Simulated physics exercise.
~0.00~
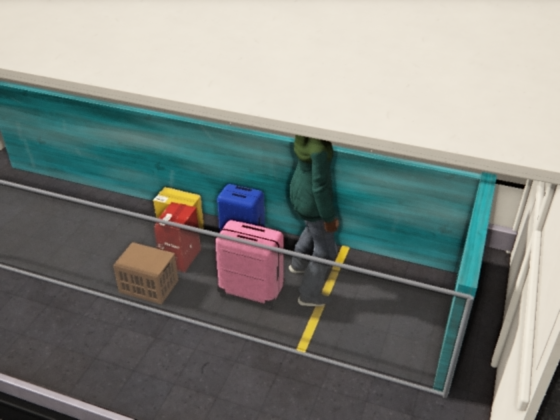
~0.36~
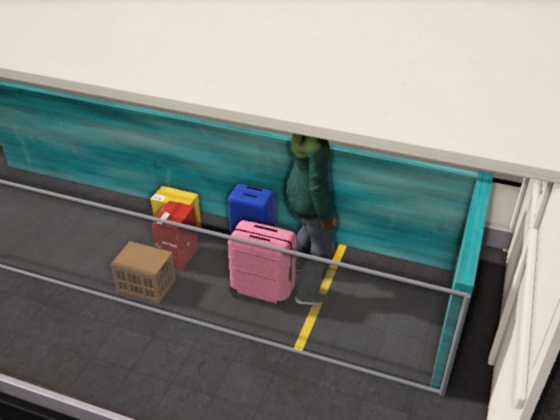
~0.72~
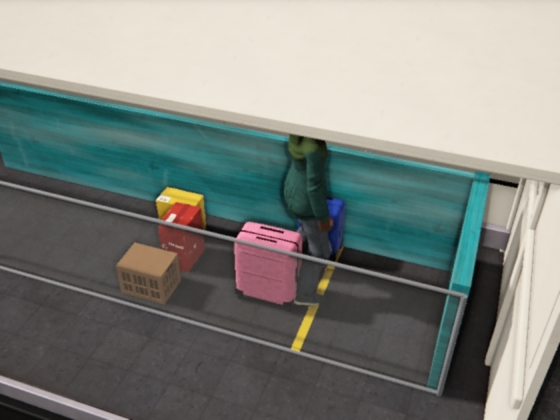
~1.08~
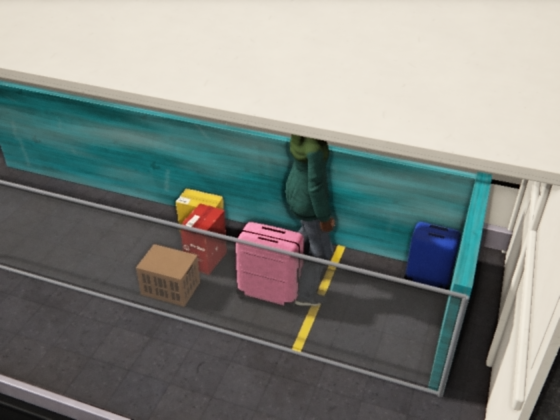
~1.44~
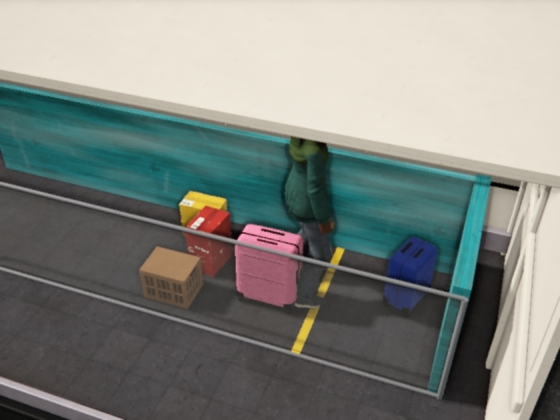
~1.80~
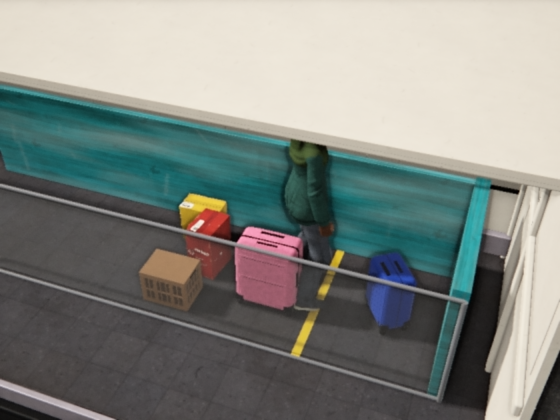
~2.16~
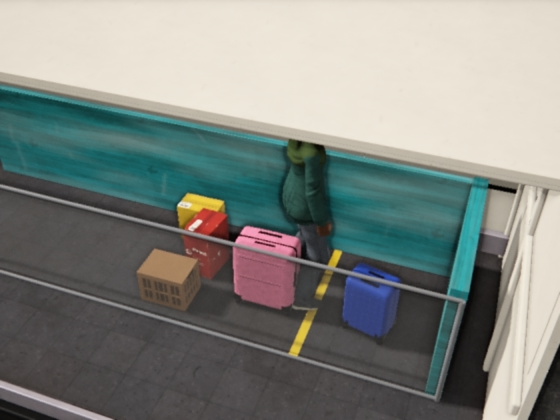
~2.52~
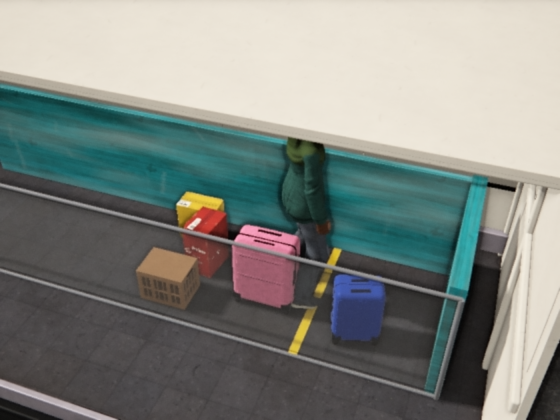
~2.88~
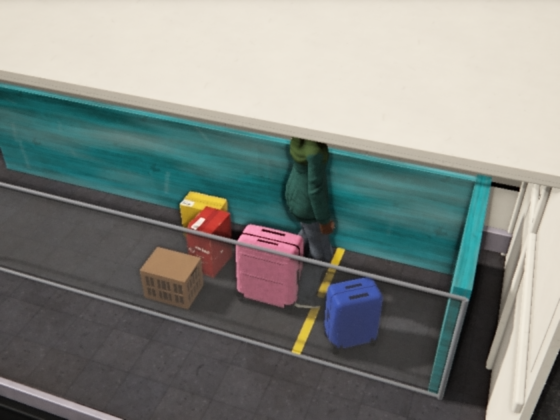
Person standing among bags as a blue suitcase slides right past the yellow line, then drifts back, ending just beyond it.
